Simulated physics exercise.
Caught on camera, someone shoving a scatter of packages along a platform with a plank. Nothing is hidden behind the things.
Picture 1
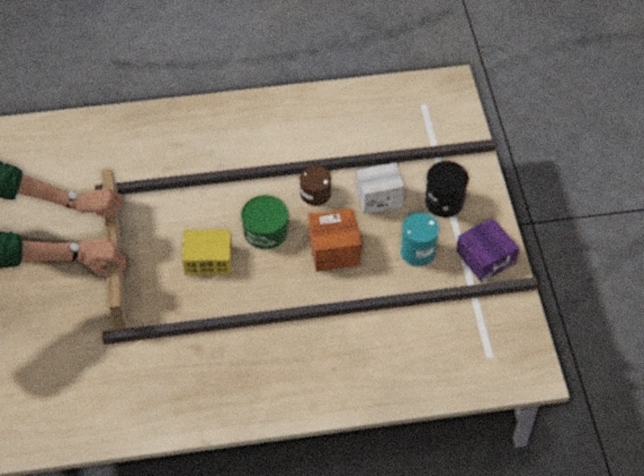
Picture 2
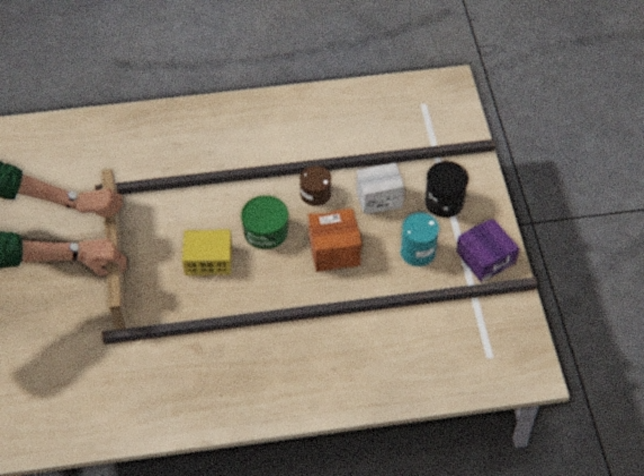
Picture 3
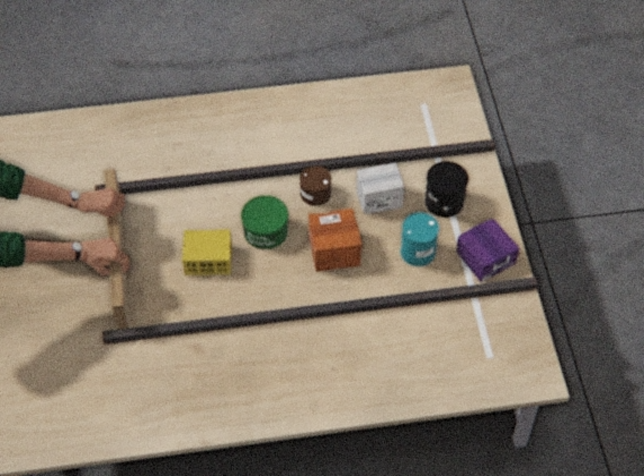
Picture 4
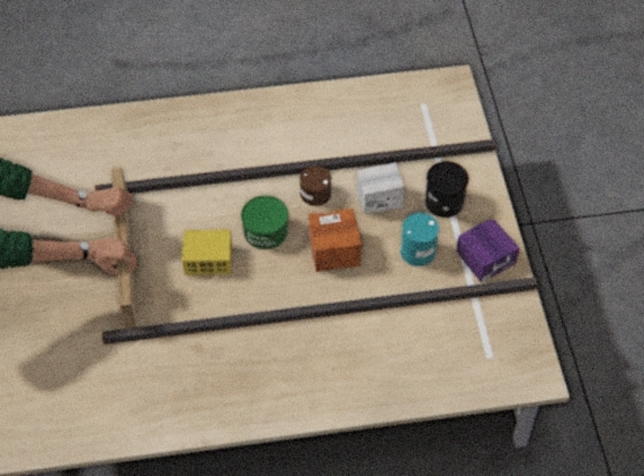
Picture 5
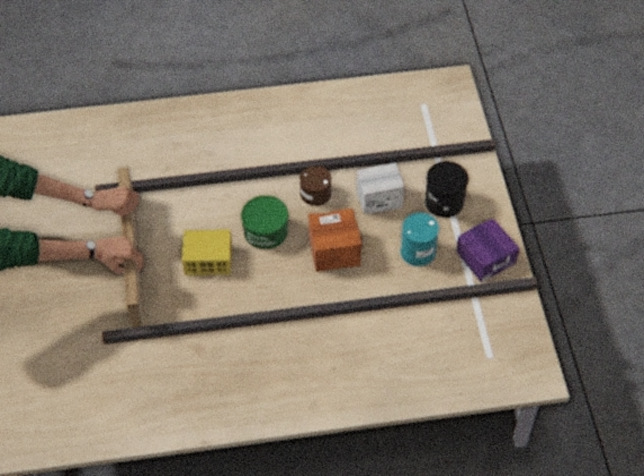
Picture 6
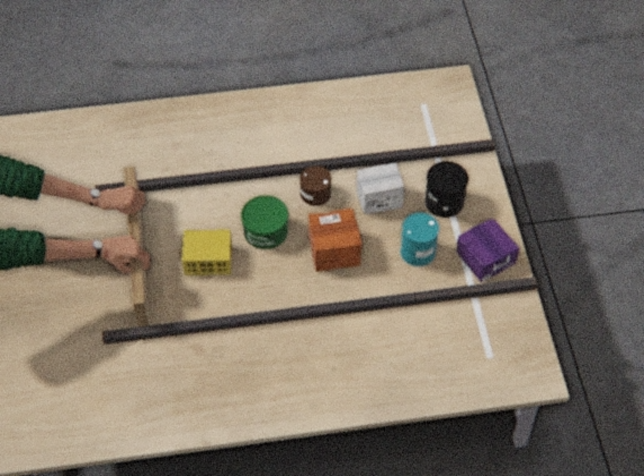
A wooden plank, gripped by two hands in dark green sleeves, slides a short way right between two dark rails on a table, while the yellow, green, brown, orange, white, turquoise, black and purple items ahead stay still.
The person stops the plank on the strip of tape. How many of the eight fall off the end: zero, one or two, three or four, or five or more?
In the end the number that fall off is three or four.
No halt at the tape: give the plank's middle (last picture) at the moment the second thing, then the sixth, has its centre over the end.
Near (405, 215) and (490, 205).
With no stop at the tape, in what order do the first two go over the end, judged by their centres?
They are the purple parcel, the turquoise canister.
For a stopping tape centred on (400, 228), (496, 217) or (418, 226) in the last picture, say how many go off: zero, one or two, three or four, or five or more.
Taking them in turn, one to two; more than four; one or two.
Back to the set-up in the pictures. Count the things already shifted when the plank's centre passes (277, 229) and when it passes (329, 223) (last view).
At the one place 4, at the other 7.
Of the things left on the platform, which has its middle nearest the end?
The white parcel ends nearest.
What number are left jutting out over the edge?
It comes to 1.
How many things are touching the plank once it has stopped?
3 of them.
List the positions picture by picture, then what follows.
The first picture shows purple parcel (487, 250); black pail (446, 190); turquoise canister (419, 240); plank (114, 249); tape (454, 222).
The second picture shows black pail (446, 190); plank (114, 249).
The third picture shows turquoise canister (419, 240); green pail (265, 223).
The fourth picture shows purple parcel (487, 250); orange parcel (335, 240).
The fifth picture shows black pail (446, 190); white parcel (380, 189).
The sixth picture shows purple parcel (487, 250); black pail (446, 190); turquoise canister (419, 240); plank (137, 246); tape (454, 222).
A little later, none off yet; purple parcel at rest near (487, 250); black pail at rest near (446, 190); turquoise canister at rest near (419, 240).
When it is over, the number that fall off is three or four; down, orange parcel, turquoise canister, black pail and purple parcel.
